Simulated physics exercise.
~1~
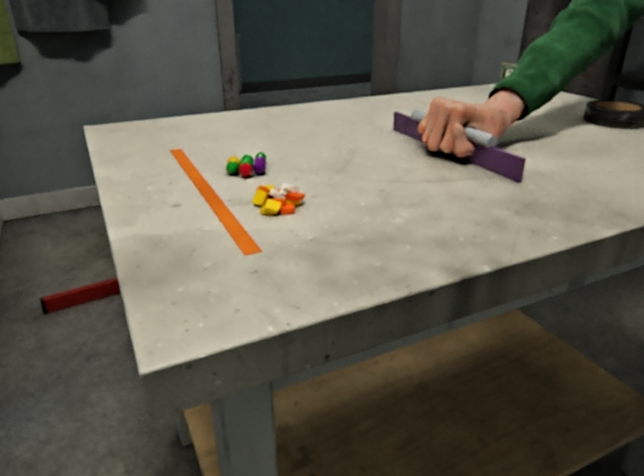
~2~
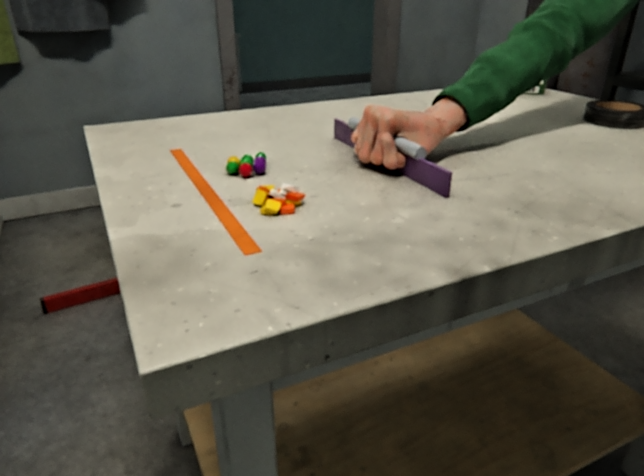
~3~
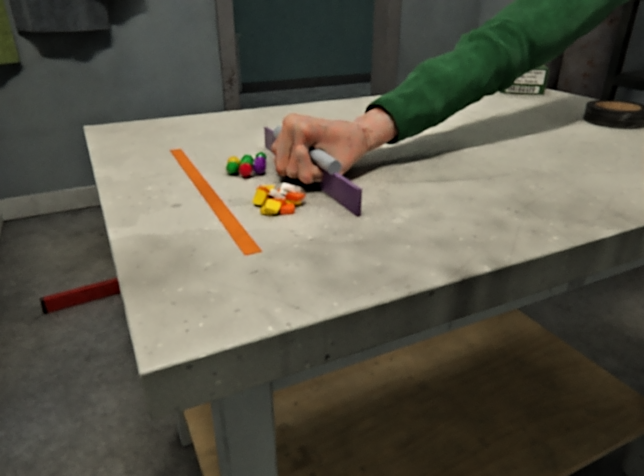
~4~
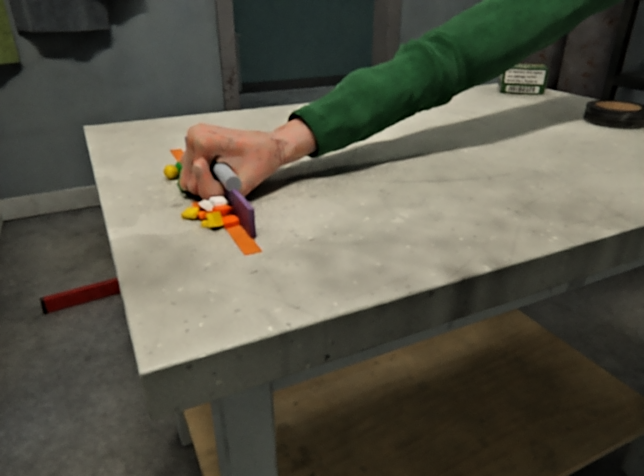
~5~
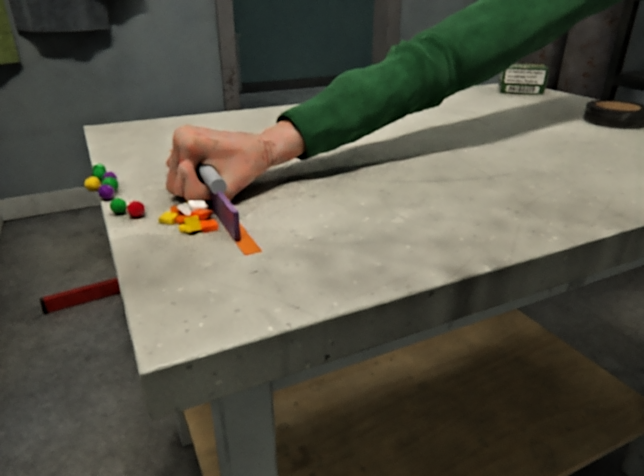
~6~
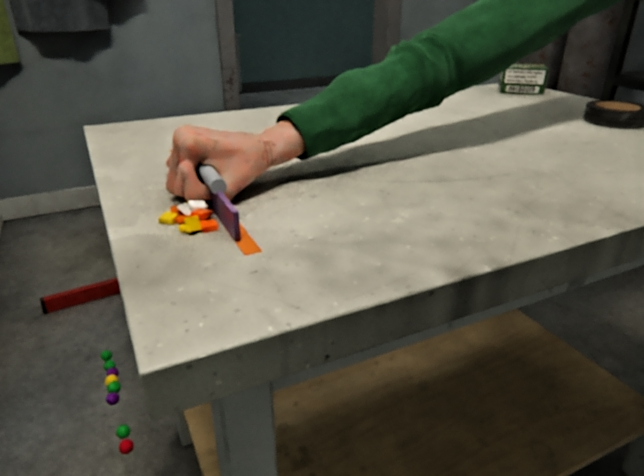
The video shows a green-sleeved hand sliding a purple scraper left across a table, pushing two small clusters of colourful pieces toward orange tape. The scraper stops at the tape; the nearer yellow, orange and white pieces stay on the table, while the farther round ones roll off the left edge.
